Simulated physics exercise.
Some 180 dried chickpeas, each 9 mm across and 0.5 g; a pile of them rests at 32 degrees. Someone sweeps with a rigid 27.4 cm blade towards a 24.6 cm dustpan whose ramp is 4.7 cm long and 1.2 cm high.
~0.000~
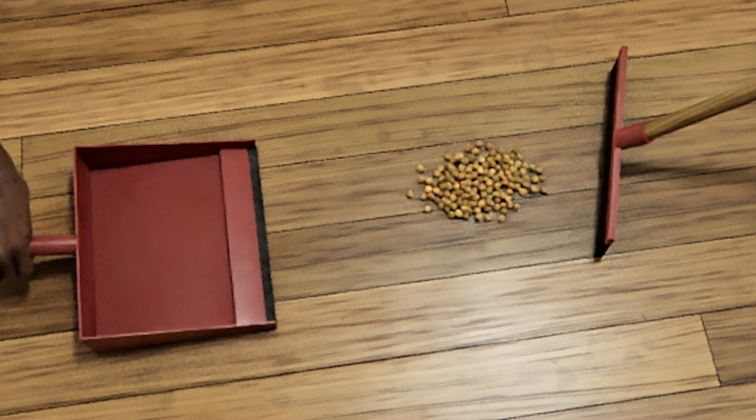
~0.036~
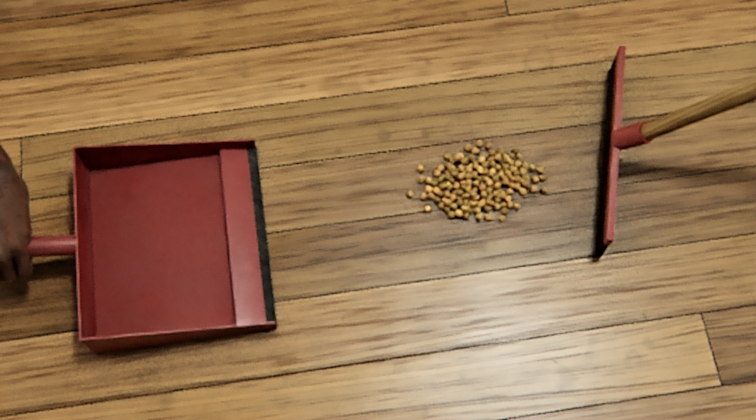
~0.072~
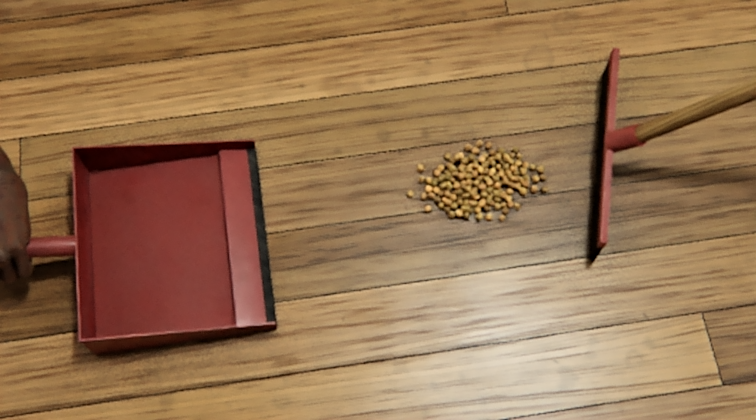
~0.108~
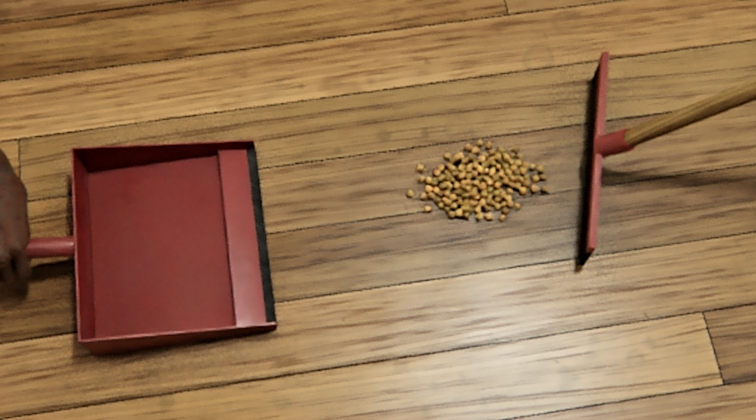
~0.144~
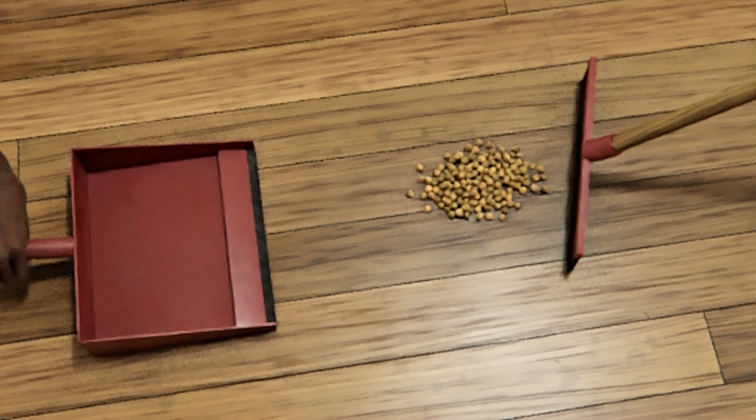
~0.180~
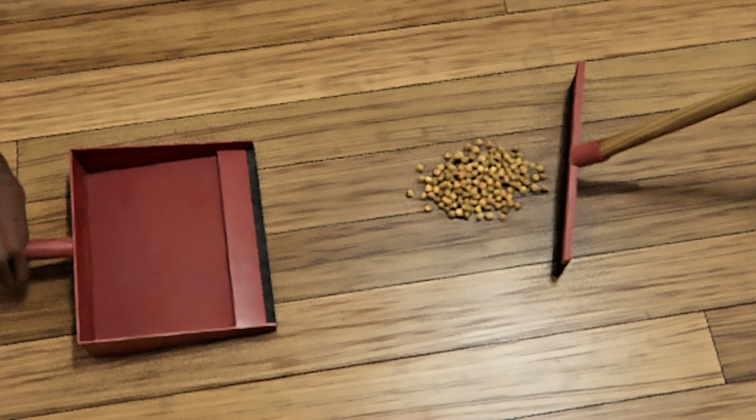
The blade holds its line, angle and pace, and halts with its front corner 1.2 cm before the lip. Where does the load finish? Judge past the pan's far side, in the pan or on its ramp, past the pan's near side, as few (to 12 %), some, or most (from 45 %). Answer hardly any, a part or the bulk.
Far side: Hardly any, pan: Hardly any, near side: Hardly any.
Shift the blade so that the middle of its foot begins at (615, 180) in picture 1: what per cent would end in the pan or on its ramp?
Some 0 per cent.
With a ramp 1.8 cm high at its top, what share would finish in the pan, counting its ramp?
In that case some 0 per cent.
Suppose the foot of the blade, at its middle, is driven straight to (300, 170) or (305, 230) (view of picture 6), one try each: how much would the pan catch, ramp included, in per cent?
About 10 and 0 per cent.
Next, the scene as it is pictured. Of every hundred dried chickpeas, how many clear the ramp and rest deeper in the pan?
Roughly 0 per cent.
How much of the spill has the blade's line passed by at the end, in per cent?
Some 35 per cent.
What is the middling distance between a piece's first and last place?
Some 20 cm.
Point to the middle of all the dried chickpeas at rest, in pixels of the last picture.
Near (309, 201).
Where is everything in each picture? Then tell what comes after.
In the first frame, blade from (610, 240) to (623, 53), moved 0.0 cm, 0 of the pieces shifted so far; middle of the pieces at (479, 180); pan at (164, 248).
In the second frame, blade from (608, 240) to (621, 53), moved 0.3 cm, 0 of the pieces shifted so far; middle of the pieces at (479, 179).
In the third frame, blade from (602, 243) to (614, 55), moved 1.3 cm, 0 of the pieces shifted so far; middle of the pieces at (479, 179).
In the fourth frame, blade from (591, 248) to (604, 59), moved 2.9 cm, 0 of the pieces shifted so far; middle of the pieces at (479, 179).
In the fifth frame, blade from (579, 254) to (592, 64), moved 4.7 cm, 0 of the pieces shifted so far; middle of the pieces at (479, 179).
In the sixth frame, blade from (566, 260) to (580, 68), moved 6.5 cm, 0 of the pieces shifted so far; middle of the pieces at (479, 178); pan at (162, 251). The blade's pace is about 0.50 m/s, heading 18 degrees towards the viewer's side.
After 0.53 s, middle of the blade 23 cm from the lip; 0 % over the lip, far side 0 %, near side 0 %.
After 0.76 s, middle of the blade 12 cm from the lip; 0 % over the lip, far side 5 %, near side 0 %.
After 1.10 s, middle of the blade 5 cm from the lip; 0 % over the lip, far side 5 %, near side 0 %.
In the end, at 1.4 s, far side 5 %, pan 0 %, near side 0 %, in front of the lip or behind the blade 95 %.
